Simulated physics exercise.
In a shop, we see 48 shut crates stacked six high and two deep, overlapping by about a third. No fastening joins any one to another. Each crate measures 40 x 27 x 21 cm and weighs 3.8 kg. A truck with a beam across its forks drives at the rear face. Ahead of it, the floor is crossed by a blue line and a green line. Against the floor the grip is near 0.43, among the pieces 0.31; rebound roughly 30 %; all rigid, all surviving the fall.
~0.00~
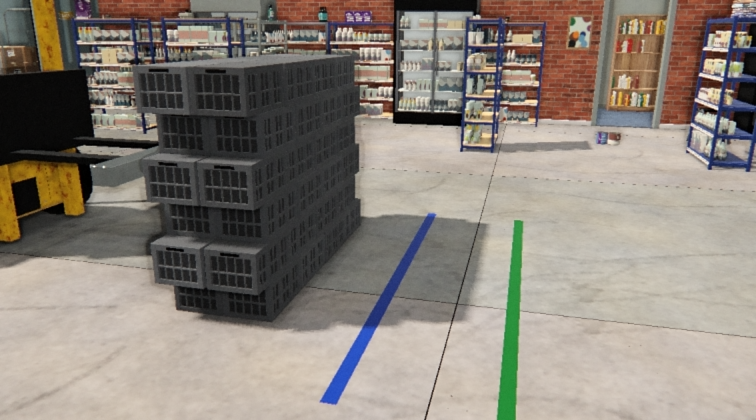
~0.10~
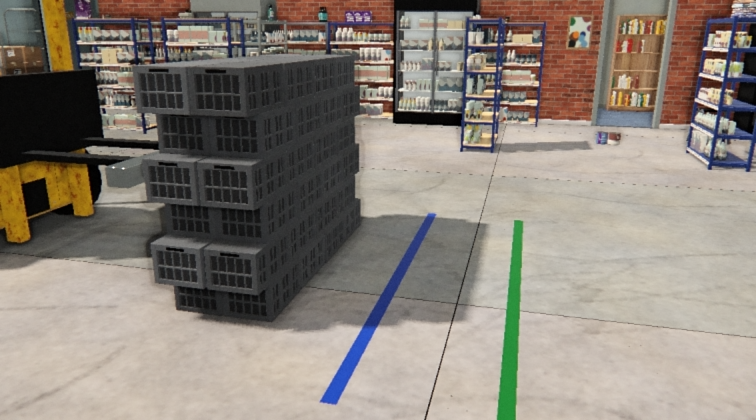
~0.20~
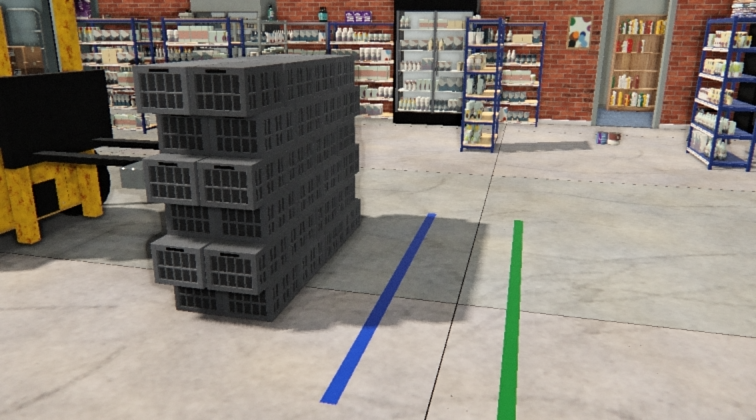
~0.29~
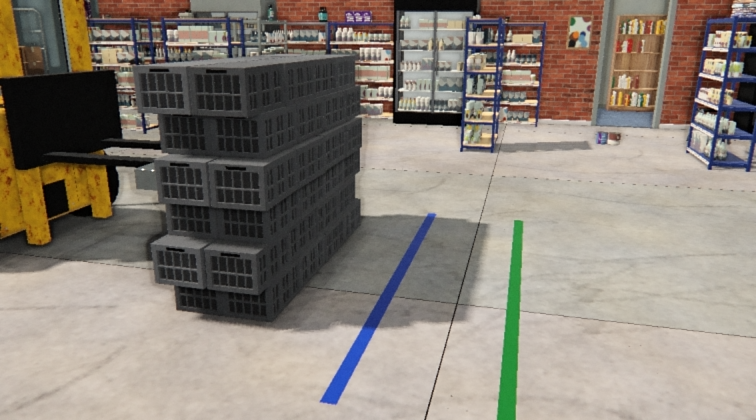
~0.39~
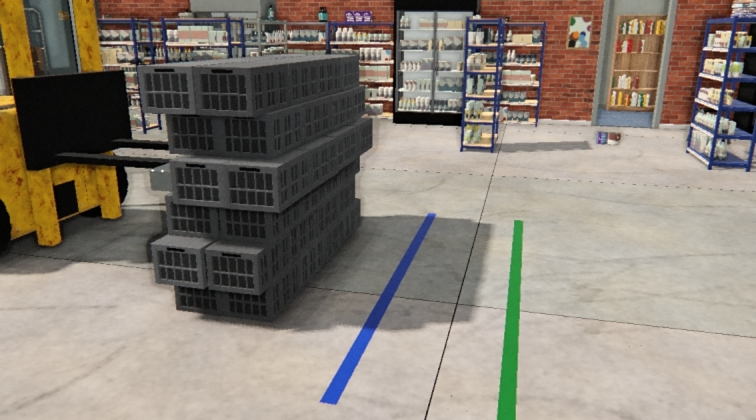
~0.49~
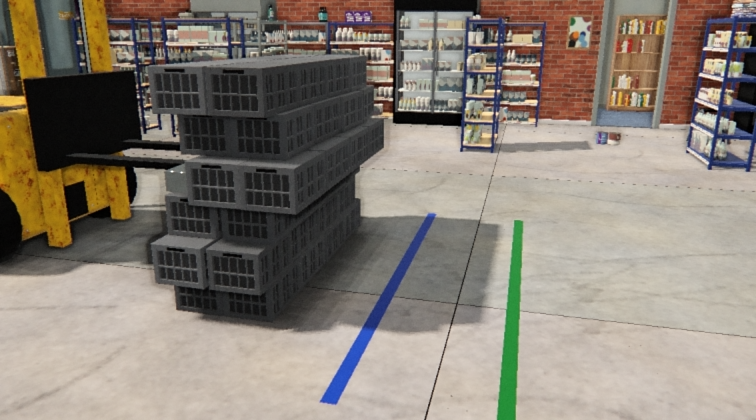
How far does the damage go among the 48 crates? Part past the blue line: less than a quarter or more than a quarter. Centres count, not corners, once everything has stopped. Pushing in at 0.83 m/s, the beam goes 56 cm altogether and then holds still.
My guess is the tally past the line outstrips a quarter.
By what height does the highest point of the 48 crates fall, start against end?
Lower by close to 65 cm.
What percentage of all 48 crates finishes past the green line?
That would be roughly 15 percent of them.
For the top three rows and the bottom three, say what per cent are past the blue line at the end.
Top share 80 per cent; bottom share 0 per cent.
By 0.66 s, none of the 48 crates past the blue line, 31 disturbed.
By 0.92 s, none of the 48 crates past the blue line, 35 disturbed.
By 1.38 s, 16 of the 48 crates past the blue line.
By 1.88 s, 22 of the 48 crates past the blue line.
When it is over (3.4 s), 20 of the 48 crates past the blue line. That is 42 per cent.
